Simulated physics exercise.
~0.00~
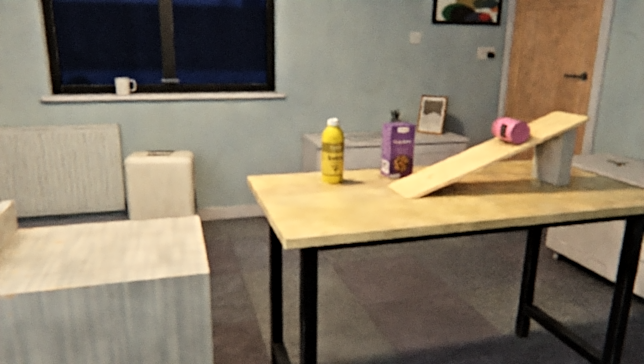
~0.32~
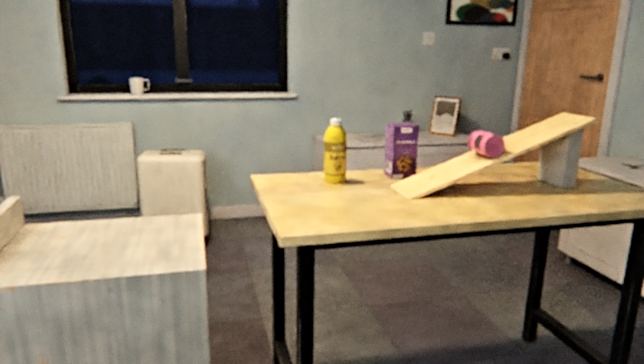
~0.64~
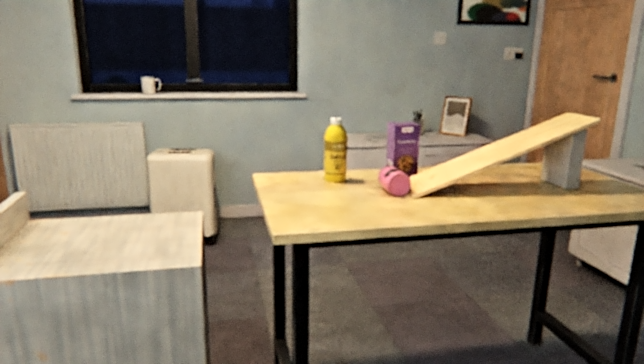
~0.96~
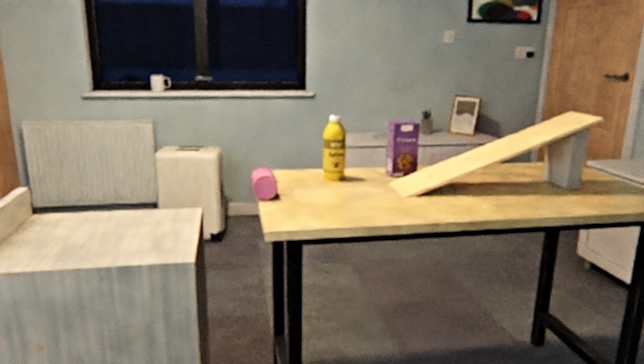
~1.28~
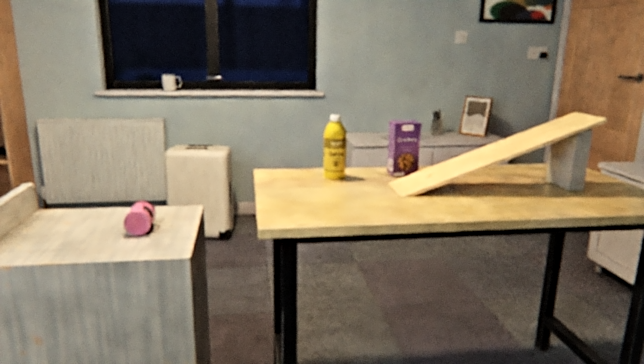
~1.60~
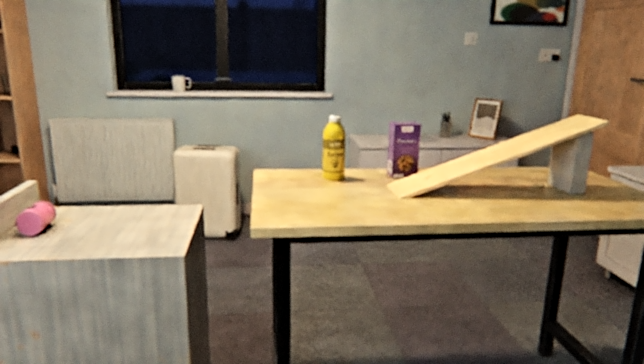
A pink jar rolls down a ramp, crosses the gap and reaches the cabinet's far end.
